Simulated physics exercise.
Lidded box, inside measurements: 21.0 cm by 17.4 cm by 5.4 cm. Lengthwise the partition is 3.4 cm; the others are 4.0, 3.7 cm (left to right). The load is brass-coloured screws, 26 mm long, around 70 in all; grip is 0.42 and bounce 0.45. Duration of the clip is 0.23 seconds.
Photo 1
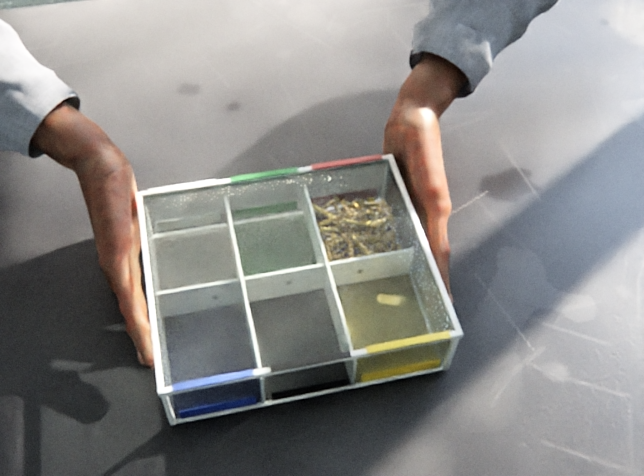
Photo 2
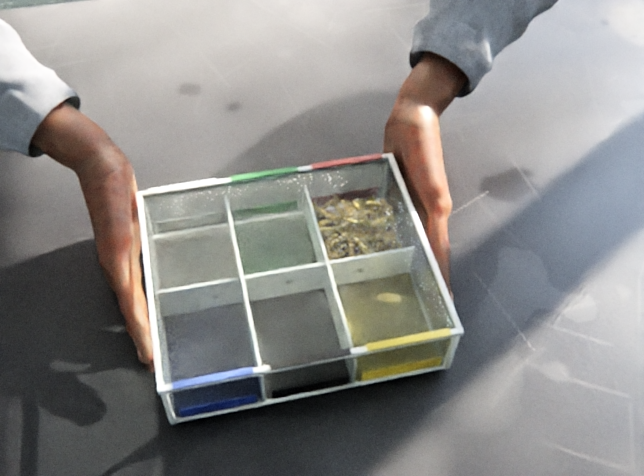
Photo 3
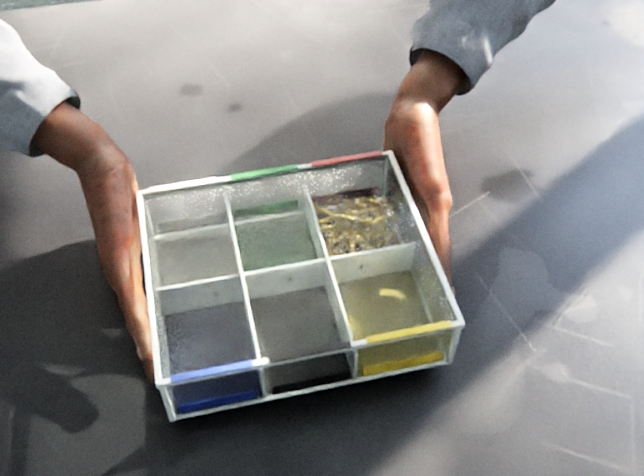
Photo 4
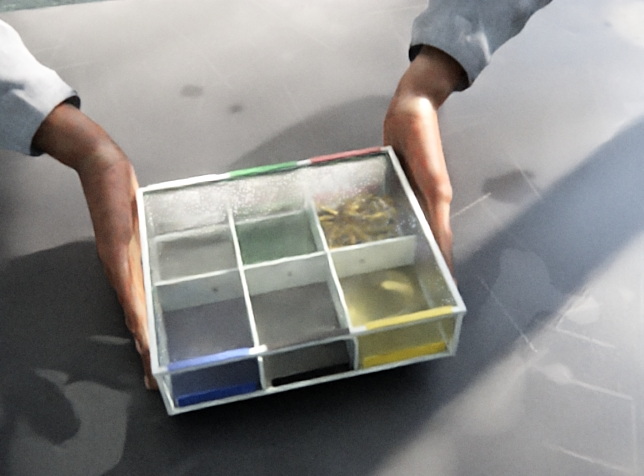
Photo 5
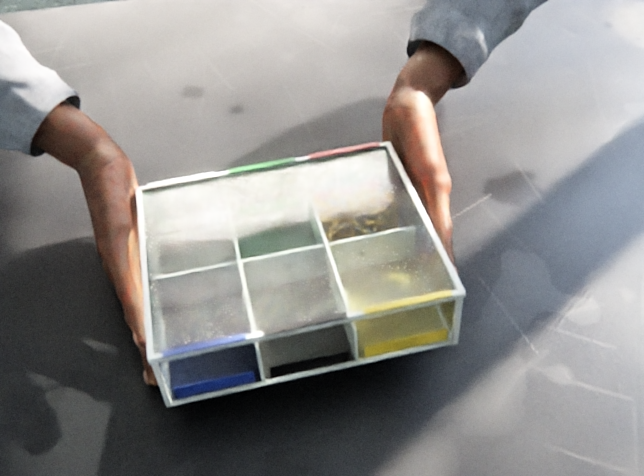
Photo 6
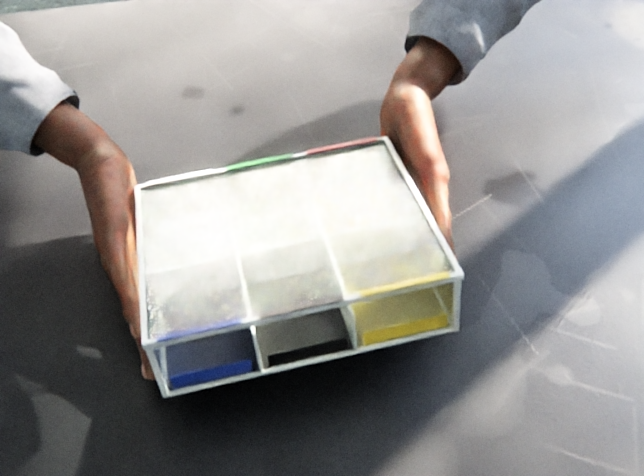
A clear lidded box with six compartments, edged in white, green, red, blue, black and yellow, is held between two hands above a grey, sunlit and shadowed surface, seen from above. Brass-coloured screws fill the back right compartment, below the red strip, and the others look mostly empty. The hands slowly tilt the box, its front face showing more as pale glare spreads over the lid and hides the screws.
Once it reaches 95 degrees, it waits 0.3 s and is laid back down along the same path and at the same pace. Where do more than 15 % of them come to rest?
At the end, red: Beats the threshold, blue: Fails to beat the threshold, green: Fails to beat the threshold, yellow: Fails to beat the threshold, white: Fails to beat the threshold, black: Fails to beat the threshold.
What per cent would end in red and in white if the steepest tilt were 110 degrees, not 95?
Red: 100, white: 0 (per cent).
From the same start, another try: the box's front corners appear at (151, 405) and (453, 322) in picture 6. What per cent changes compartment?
My guess is close to 35 per cent.
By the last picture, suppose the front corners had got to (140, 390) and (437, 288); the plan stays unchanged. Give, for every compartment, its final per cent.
Each compartment ends with this per cent: Red 75, blue 0, green 5, yellow 0, white 20 and black 0.
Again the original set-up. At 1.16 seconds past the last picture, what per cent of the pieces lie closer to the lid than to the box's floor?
Close to 40 in a hundred.
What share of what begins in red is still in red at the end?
That comes out at about 100 percent.
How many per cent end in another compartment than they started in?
Roughly 0 %.
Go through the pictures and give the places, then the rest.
The first picture shows box tilt 0 degrees, front corners at (164, 389) and (456, 333); red 100 %.
The second picture shows box tilt 1 degrees, front corners at (164, 387) and (456, 330).
The third picture shows box tilt 3 degrees, front corners at (162, 381) and (457, 322).
The fourth picture shows box tilt 6 degrees, front corners at (159, 370) and (458, 308), lowest corner left back.
The fifth picture shows box tilt 10 degrees, front corners at (154, 357) and (458, 292), lowest corner left back.
The sixth picture shows box tilt 14 degrees, front corners at (149, 342) and (456, 274), lowest corner left back; red 100 %.
Then, 1.16 s after the last picture, tilt 95 degrees; red 100 %.
Then, 1.94 s after the last picture, tilt 49 degrees; red 100 %.
Then, 2.73 s after the last picture, tilt 0 degrees; red 100 %.
In the end, red 100 %, blue 0 %, green 0 %, yellow 0 %, white 0 %, black 0 %.
